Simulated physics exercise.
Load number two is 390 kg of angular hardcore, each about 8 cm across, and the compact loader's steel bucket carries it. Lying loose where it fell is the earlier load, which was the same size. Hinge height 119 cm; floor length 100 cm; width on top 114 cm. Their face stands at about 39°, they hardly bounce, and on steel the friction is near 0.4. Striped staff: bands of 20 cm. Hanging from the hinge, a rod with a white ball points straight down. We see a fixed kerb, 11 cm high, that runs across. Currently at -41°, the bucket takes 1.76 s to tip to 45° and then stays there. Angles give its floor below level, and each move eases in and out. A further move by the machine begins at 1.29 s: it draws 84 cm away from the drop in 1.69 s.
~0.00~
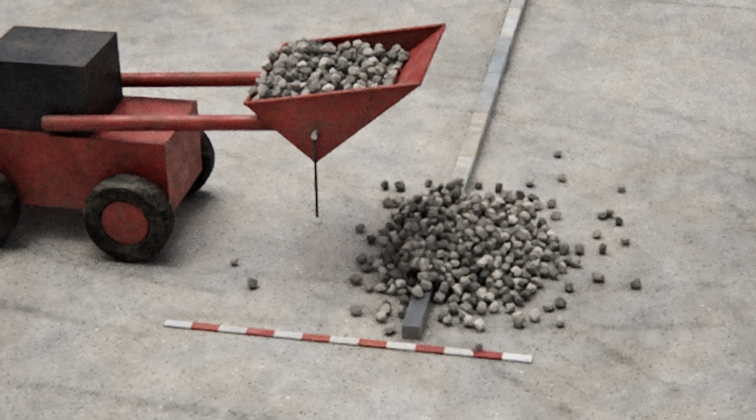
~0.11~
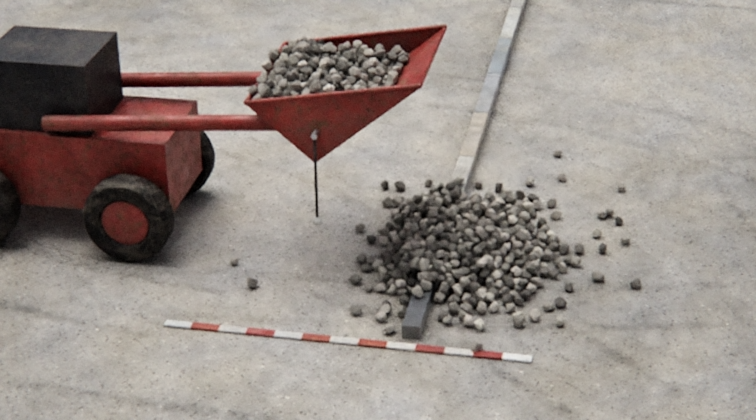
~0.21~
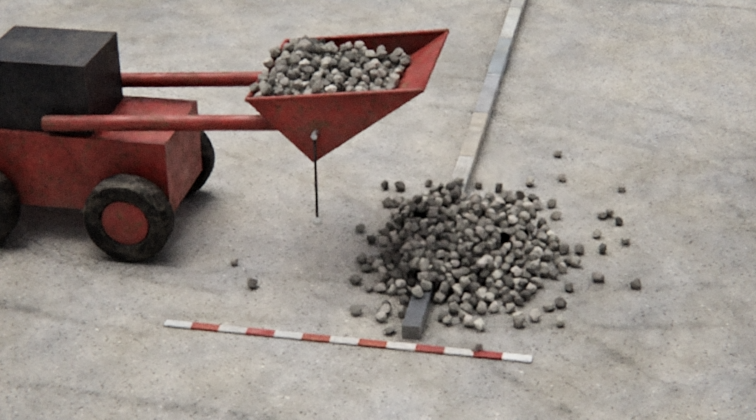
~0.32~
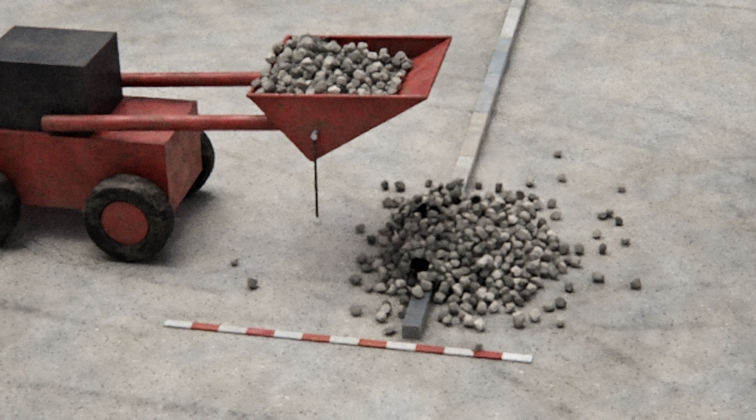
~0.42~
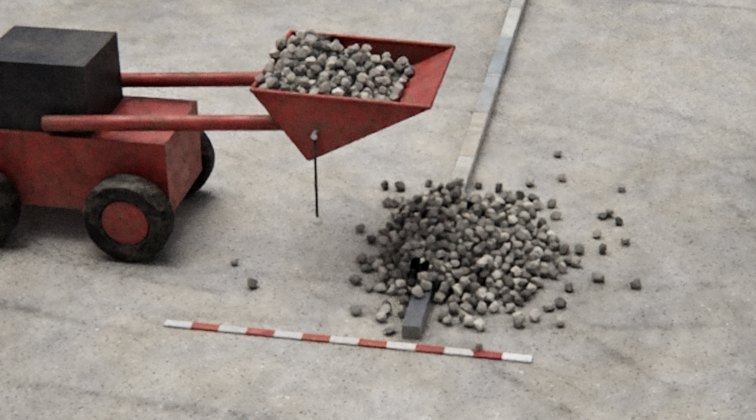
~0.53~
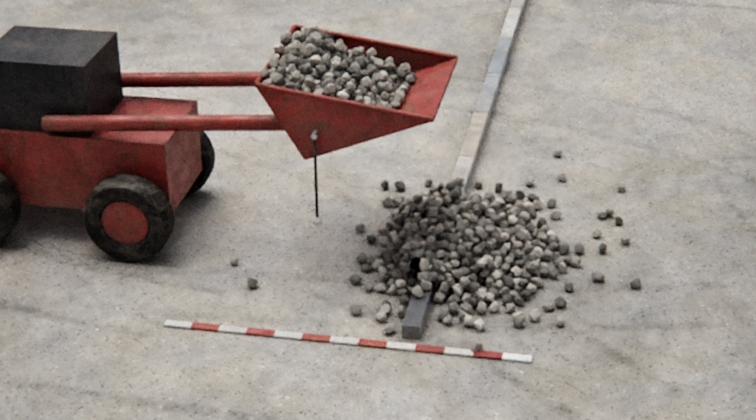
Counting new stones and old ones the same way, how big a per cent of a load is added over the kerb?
13 per cent, roughly.
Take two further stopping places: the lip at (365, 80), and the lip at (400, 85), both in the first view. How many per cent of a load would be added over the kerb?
First some 0, then 5 per cent.
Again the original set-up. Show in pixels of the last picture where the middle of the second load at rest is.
Around (393, 232).
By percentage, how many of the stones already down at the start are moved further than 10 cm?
Roughly 5 per cent of them.
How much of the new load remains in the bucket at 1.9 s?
That works out to about 20 %.
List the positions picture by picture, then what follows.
In the first frame, lip at (420, 84), floor tilted -41°, highest stones at (334, 53). The earlier load is highest near (442, 216), 26 cm above ground level, 37 % on this side of the kerb, 63 % over the kerb.
In the second frame, lip at (421, 86), floor tilted -40°, highest stones at (327, 53); the stones move at 0.1 m/s on average.
In the third frame, the bucket is at -38°, its lip at (423, 90); the top of the load is at (316, 49); the stones move at 0.1 m/s on average.
In the fourth frame, lip at (427, 98), floor tilted -34°, highest stones at (307, 48); the stones move at 0.2 m/s on average.
In the fifth frame, lip at (430, 108), floor tilted -28°, highest stones at (297, 45); the stones move at 0.2 m/s on average.
In the sixth frame, the bucket is at -22°, its lip at (433, 120); the top of the load is at (295, 39); the stones move at 0.3 m/s on average.
After 1.3 s the floor is at 32°; in per cent of one load, 100 in the bucket, 38 on this side of the kerb, 63 over the kerb; the foremost stones are at (614, 234).
After 1.9 s the floor is at 45°; in per cent of one load, 20 in the bucket, 110 on this side of the kerb, 70 over the kerb; the foremost stones are at (614, 234).
After 3.4 s the floor is at 45°; in per cent of one load, 0 in the bucket, 124 on this side of the kerb, 77 over the kerb; the foremost stones are at (614, 234).
After 6.1 s the floor is at 45°; in per cent of one load, 0 in the bucket, 124 on this side of the kerb, 77 over the kerb; the foremost stones are at (614, 234). Net gain over the kerb, 13.
